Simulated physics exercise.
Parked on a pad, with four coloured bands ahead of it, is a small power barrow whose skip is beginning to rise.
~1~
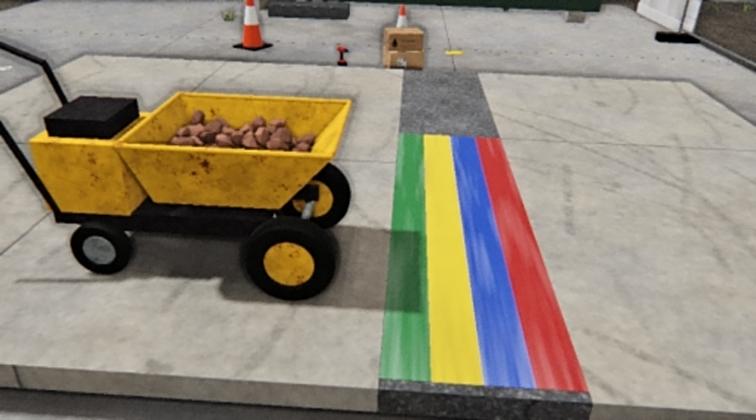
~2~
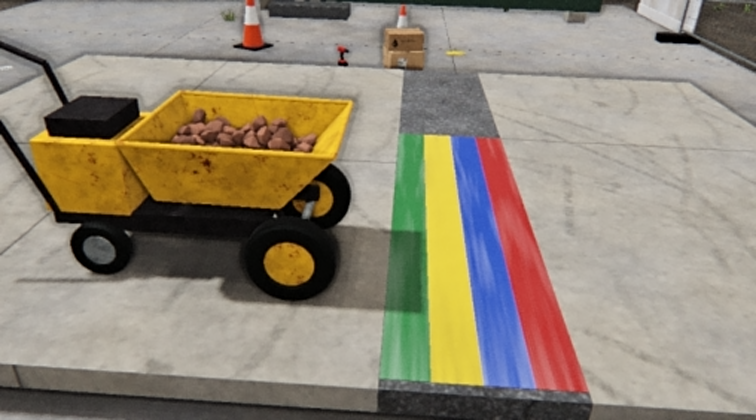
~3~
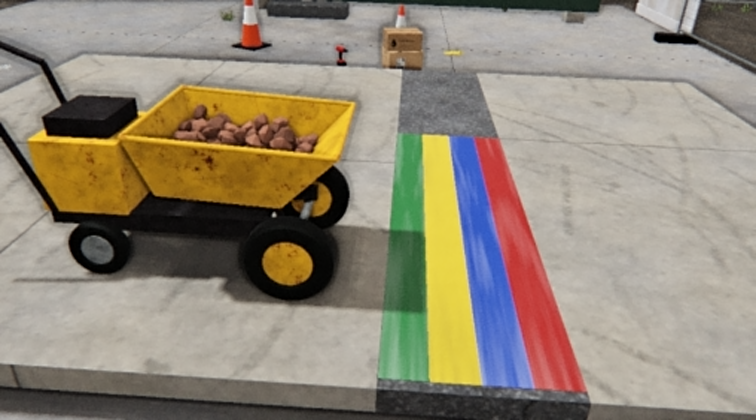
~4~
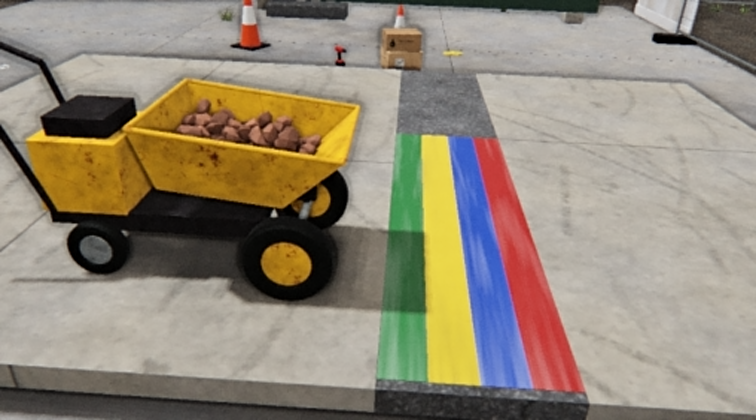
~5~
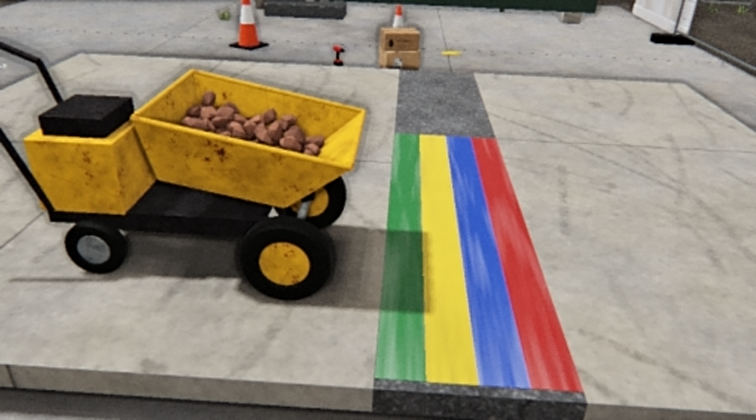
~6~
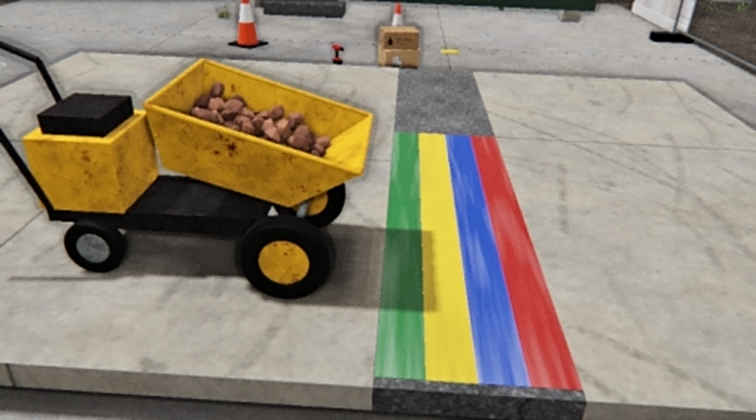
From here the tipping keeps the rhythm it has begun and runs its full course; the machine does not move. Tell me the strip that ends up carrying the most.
Yellow.
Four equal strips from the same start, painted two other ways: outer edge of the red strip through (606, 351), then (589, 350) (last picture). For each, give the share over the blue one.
Shares: About 20 per cent; about 20 per cent.
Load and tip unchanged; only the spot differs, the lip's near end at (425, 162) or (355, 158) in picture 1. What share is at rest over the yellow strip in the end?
The first stopping place yields 0 % and the other yields 30 %.
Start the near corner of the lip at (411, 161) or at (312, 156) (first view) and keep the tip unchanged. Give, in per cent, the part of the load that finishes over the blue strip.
I'd expect close to 30 per cent and then close to 20 per cent.
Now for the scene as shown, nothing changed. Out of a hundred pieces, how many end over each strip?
I'd say the green strip has near 15, the yellow strip near 35, the blue strip near 20 and the red strip near 10 per cent.
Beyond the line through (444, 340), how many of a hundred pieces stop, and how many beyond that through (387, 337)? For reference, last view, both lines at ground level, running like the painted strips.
First roughly 50 percent, then 80 percent.
Soon, skip tipped steeply; all in the skip.
A while on, skip tipped right over; most in the skip; a stray few over the green strip; a small part over the yellow strip; a stray few over the blue strip.
Towards the end, skip tipped right over; about a quarter in the skip; a small part over the green strip; about a third over the yellow strip; about a quarter over the blue strip; a small part over the red strip; a stray few off the paint.
Finally, skip tipped right over; about a quarter in the skip; a small part over the green strip; about a third over the yellow strip; about a quarter over the blue strip; a small part over the red strip; a stray few off the paint.
